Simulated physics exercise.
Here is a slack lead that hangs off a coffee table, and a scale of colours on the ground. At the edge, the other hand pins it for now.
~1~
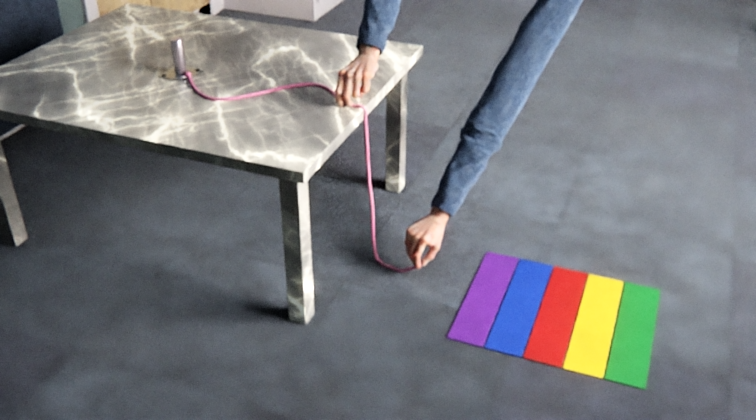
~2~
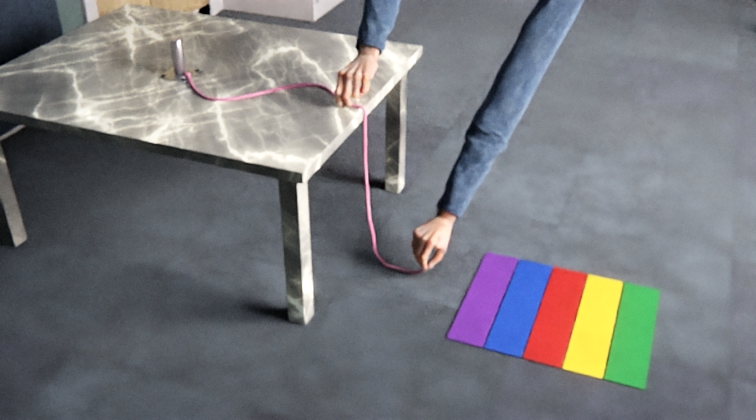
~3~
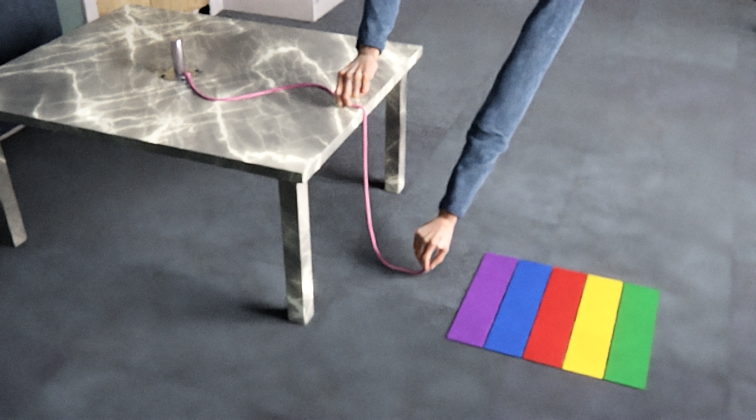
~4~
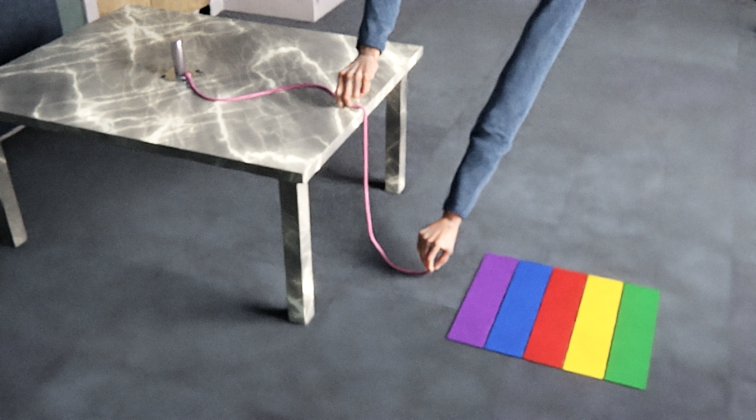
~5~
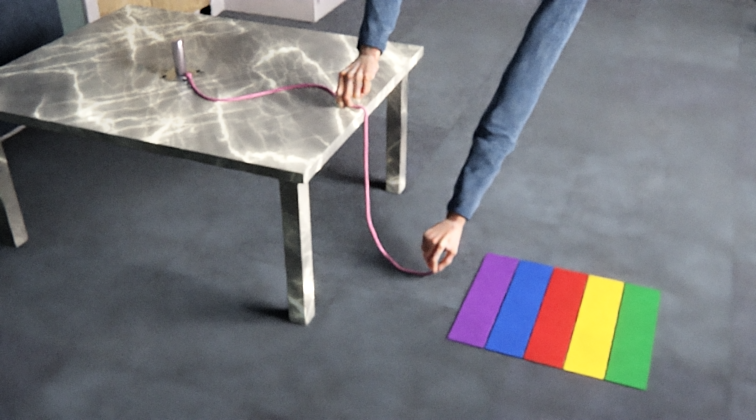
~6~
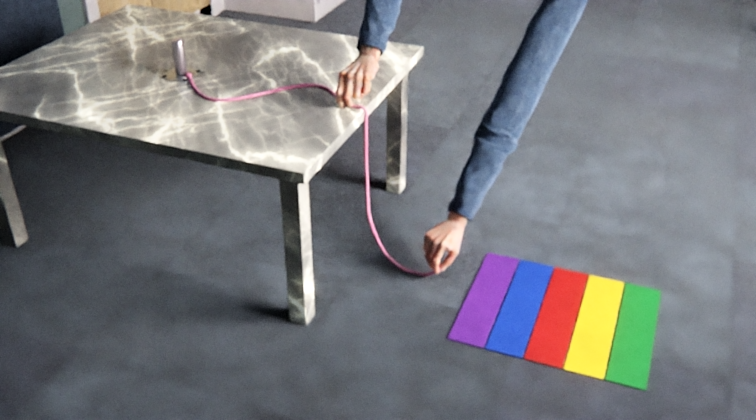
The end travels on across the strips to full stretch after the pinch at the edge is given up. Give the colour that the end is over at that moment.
The end is over yellow.
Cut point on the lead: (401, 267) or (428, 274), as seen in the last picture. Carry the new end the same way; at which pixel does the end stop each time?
Roughly (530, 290), then roughly (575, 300).
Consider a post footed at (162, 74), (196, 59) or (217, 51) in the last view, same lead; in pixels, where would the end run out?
Close to (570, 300), (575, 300) and (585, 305) in that order.
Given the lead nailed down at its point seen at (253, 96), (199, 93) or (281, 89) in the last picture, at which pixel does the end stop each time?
The three spots are (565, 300), (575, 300) and (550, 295), in that order.
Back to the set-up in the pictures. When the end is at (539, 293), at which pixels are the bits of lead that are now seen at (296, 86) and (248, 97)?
Roughly (327, 100) for the first and (282, 90) for the second.
Soon after, end near (539, 293); over blue.
After that, end near (575, 301); over red.
At the stop, end near (596, 306); over yellow. The end stops over the yellow strip.
